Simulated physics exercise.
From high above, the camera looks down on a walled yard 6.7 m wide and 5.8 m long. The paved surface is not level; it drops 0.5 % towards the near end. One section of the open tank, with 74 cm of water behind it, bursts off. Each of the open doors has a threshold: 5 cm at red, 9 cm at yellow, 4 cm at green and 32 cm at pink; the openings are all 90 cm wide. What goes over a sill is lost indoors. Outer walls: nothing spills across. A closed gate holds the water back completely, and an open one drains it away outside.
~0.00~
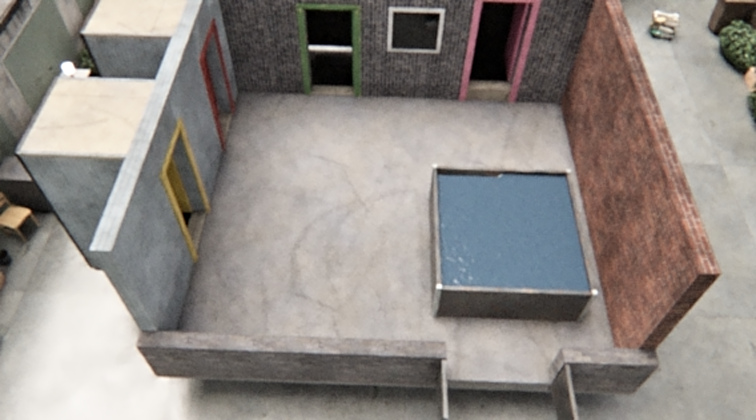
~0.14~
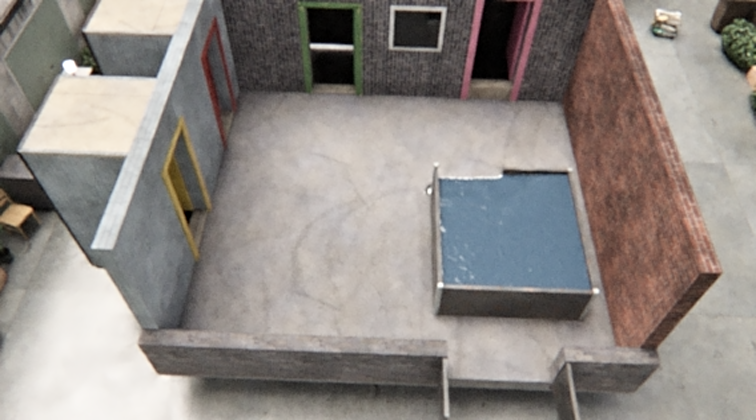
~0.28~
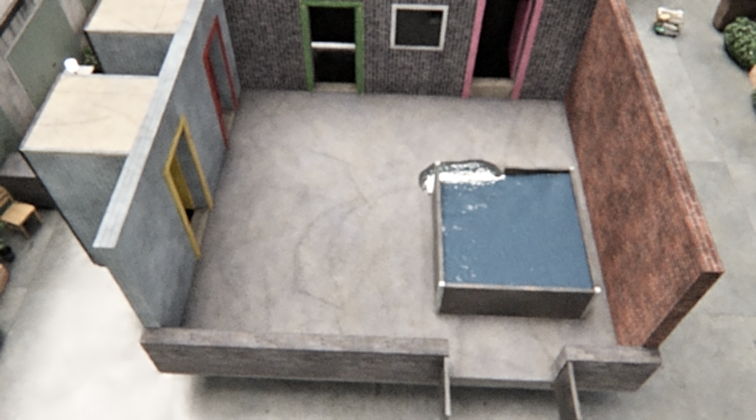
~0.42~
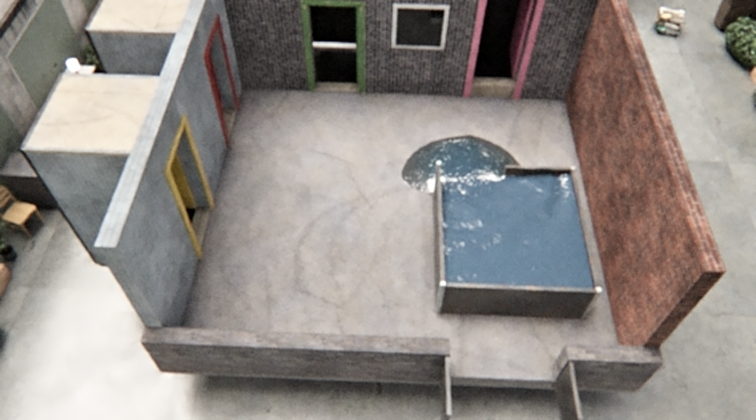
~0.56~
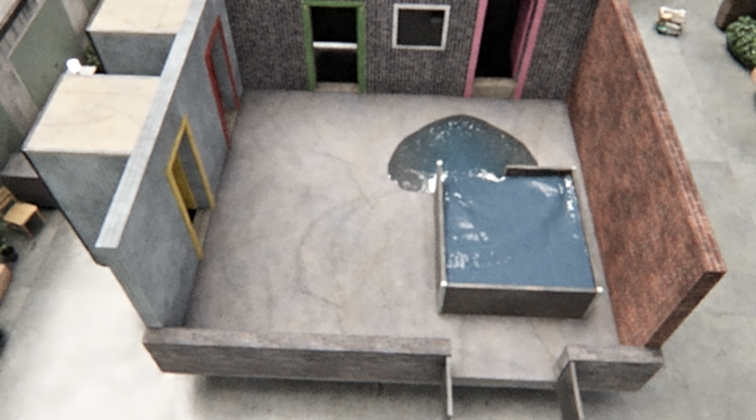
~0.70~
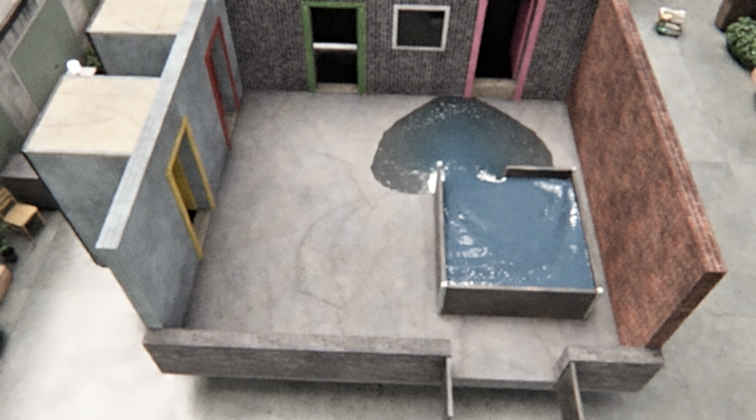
A walled yard with a pale paved floor is seen from high above, with a grey wall on the left, a reddish brick wall on the right and dark brick at the back. Yellow, red, green and pink doorways line the walls, and an open tank of blue water stands right of centre. Water pours from the tank's far side and spreads backward and leftward in a widening, rounded pool, while the camera barely moves.
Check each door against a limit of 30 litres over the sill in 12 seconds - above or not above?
The red door lets in more than the limit; the yellow door lets in less than the limit; the green door lets in more than the limit; the pink door lets in less than the limit.
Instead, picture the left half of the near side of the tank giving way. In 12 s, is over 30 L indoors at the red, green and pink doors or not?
So red stays lower, green stays lower, pink stays lower.
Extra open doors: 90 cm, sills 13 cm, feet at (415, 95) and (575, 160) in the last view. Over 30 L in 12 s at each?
So the first one exceeds it, while the second one doesn't reach it.
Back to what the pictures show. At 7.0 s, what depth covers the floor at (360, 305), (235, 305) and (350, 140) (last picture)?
I'd read it as roughly 2, 3 and 8 cm, in that order.
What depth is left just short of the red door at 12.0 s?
About 11.0 cm.
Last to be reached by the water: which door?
Door: Yellow.
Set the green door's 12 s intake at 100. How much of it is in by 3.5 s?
Roughly 45%.
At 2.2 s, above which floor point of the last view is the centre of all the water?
(476, 197).
After 1.4 s water covers 30 % of the floor and is deepest (44 cm) near (458, 192); red door not reached, yellow door not reached, green door not reached, pink door 31 cm at the sill, 0 L in.
After 2.2 s water covers 35 % of the floor and is deepest (41 cm) near (558, 101); red door not reached, yellow door not reached, green door 15 cm at the sill, 19 L in, pink door 34 cm at the sill, 2 L in.
After 3.5 s water covers 45 % of the floor and is deepest (30 cm) near (558, 101); red door 20 cm at the sill, 55 L in, yellow door not reached, green door 11 cm at the sill, 65 L in, pink door 23 cm at the sill, 4 L in.
After 7.0 s water covers 85 % of the floor and is deepest (20 cm) near (615, 368); red door 16 cm at the sill, 297 L in, yellow door 6 cm at the sill, 0 L in, green door 8 cm at the sill, 119 L in, pink door 13 cm at the sill, 4 L in.
After 12.0 s water covers 100 % of the floor and is deepest (13 cm) near (178, 351); red door 11 cm at the sill, 457 L in, yellow door 5 cm at the sill, 0 L in, green door 6 cm at the sill, 146 L in, pink door 7 cm at the sill, 4 L in.
